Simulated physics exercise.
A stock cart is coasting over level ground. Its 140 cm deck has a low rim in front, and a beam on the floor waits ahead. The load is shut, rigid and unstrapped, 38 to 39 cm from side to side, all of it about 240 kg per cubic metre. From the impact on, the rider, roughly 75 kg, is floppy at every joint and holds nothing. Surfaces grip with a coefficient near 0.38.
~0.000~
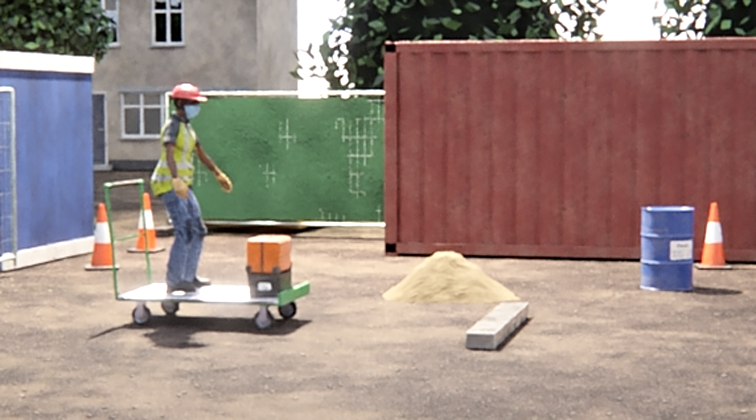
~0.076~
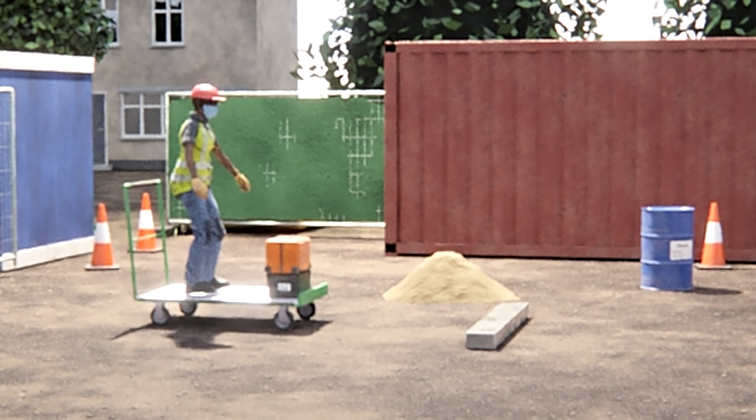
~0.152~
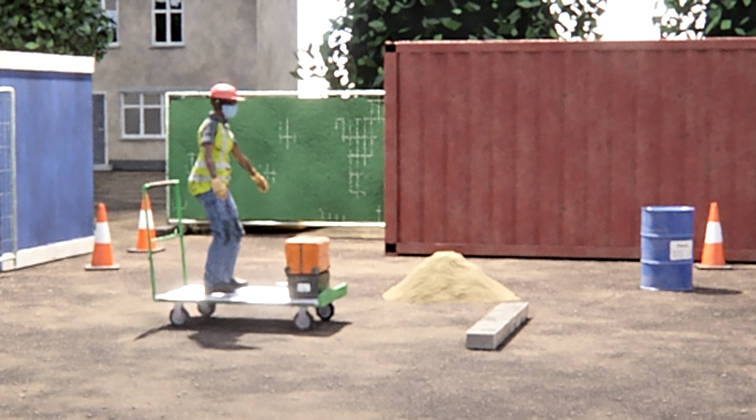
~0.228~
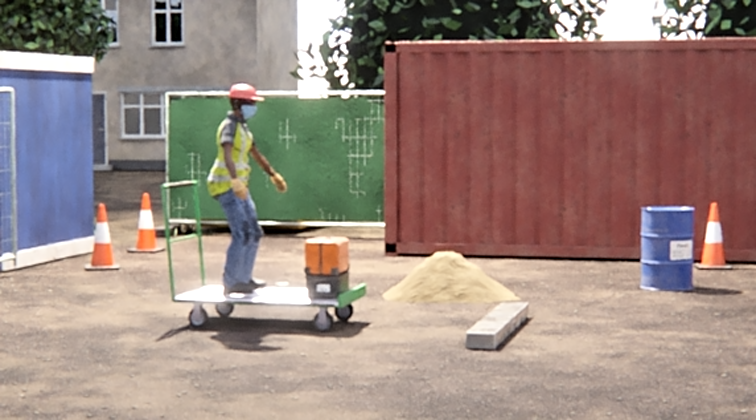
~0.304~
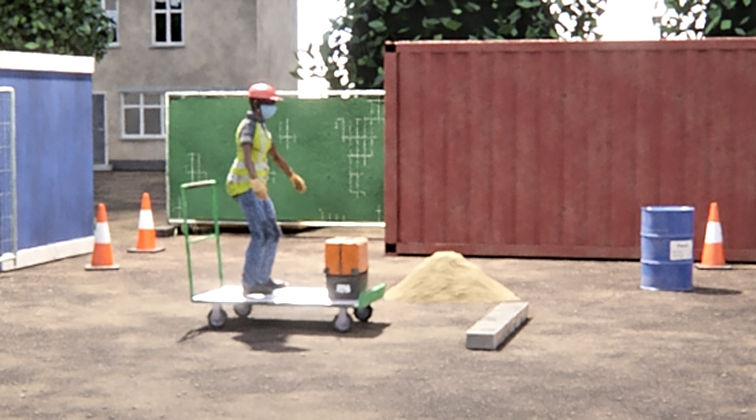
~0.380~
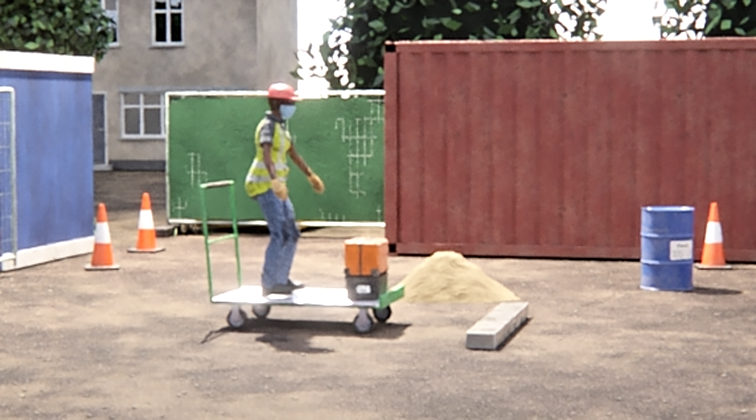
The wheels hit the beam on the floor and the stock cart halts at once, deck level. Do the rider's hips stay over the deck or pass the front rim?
At this pace the rider's hips end beyond the front rim.
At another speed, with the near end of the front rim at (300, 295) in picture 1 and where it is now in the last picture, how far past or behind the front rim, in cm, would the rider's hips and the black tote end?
Then hips 50 behind, black 20 behind.
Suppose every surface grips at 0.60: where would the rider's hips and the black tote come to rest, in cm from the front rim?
Then hips 30 past, black 20 behind.
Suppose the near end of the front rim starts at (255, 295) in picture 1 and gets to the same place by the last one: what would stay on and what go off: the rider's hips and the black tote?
In that case hips off, black on.
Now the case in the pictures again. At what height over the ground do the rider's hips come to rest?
Some 20 cm up.
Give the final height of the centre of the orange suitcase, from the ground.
Roughly 15 cm above it.
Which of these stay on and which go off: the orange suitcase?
In the end: Orange off.
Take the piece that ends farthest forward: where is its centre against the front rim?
About 90 cm past the rim.
Impact comes at 0.76 s.
After 1.31 s the rider's hips are 36 cm behind the rim, near (452, 222) in the last picture's view.
After 1.76 s the rider's hips are 26 cm past the rim, near (528, 256) in the last picture's view.
Final state at 4.2 s, past the rim, orange suitcase and the rider's hips; behind it, black tote.
